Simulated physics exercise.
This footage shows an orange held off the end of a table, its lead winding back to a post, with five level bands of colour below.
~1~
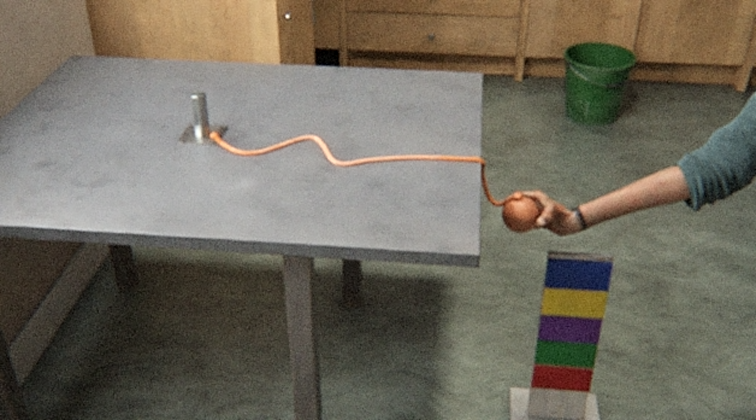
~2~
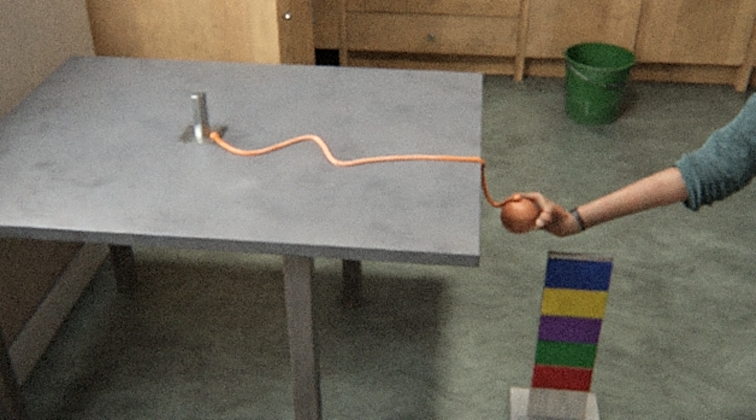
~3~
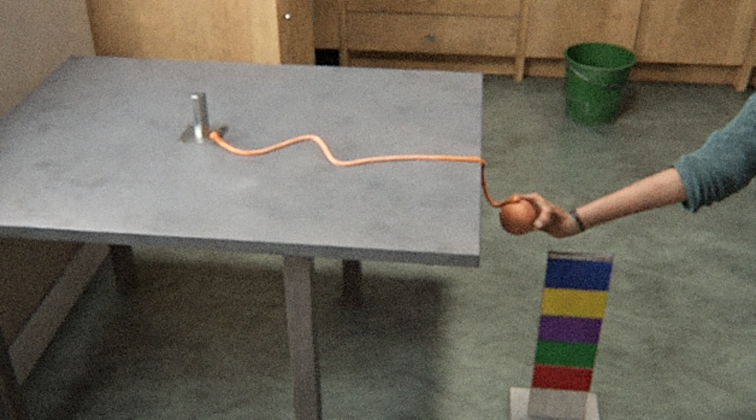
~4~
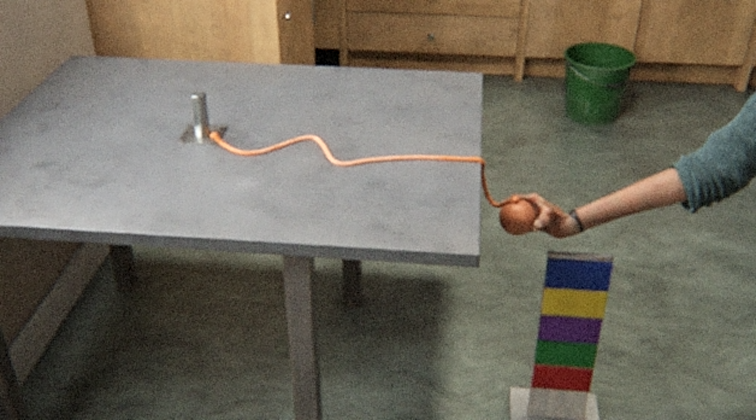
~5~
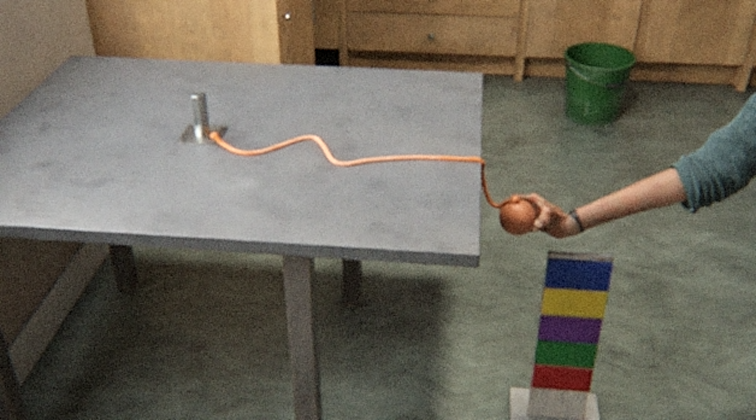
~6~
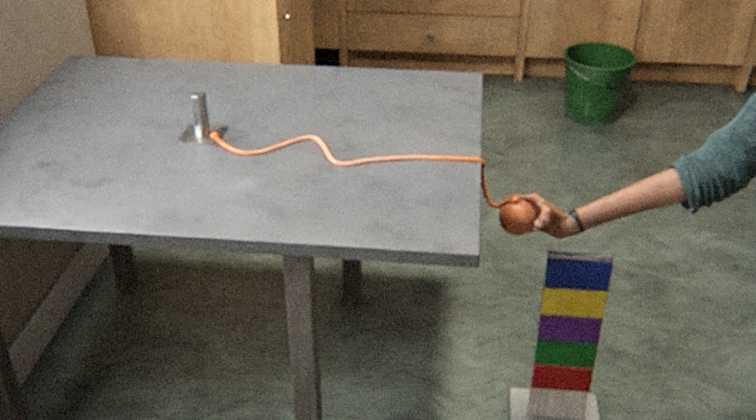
A hand holds an orange ball on a cord beside the table, barely moving at all.
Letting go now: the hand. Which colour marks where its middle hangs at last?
Yellow.
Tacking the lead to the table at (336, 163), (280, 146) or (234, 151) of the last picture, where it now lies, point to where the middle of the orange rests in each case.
For the three tries you'd see (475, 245), (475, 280) and (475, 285).
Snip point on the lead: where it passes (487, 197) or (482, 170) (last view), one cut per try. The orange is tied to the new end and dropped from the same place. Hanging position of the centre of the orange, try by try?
First try near (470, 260), second near (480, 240).
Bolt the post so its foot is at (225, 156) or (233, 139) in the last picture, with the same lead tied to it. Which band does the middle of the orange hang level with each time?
Taking the two spots in turn: Purple, then purple.
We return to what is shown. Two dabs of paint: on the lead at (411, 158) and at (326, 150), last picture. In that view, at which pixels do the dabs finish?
The first ends at (471, 162) and the second at (366, 151).
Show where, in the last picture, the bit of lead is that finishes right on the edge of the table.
Roughly (423, 158).
A little later, orange near (459, 283); level with yellow.
Next, orange near (490, 291); level with yellow.
When it is over, orange near (478, 292); level with yellow. The lead holds its middle at yellow.
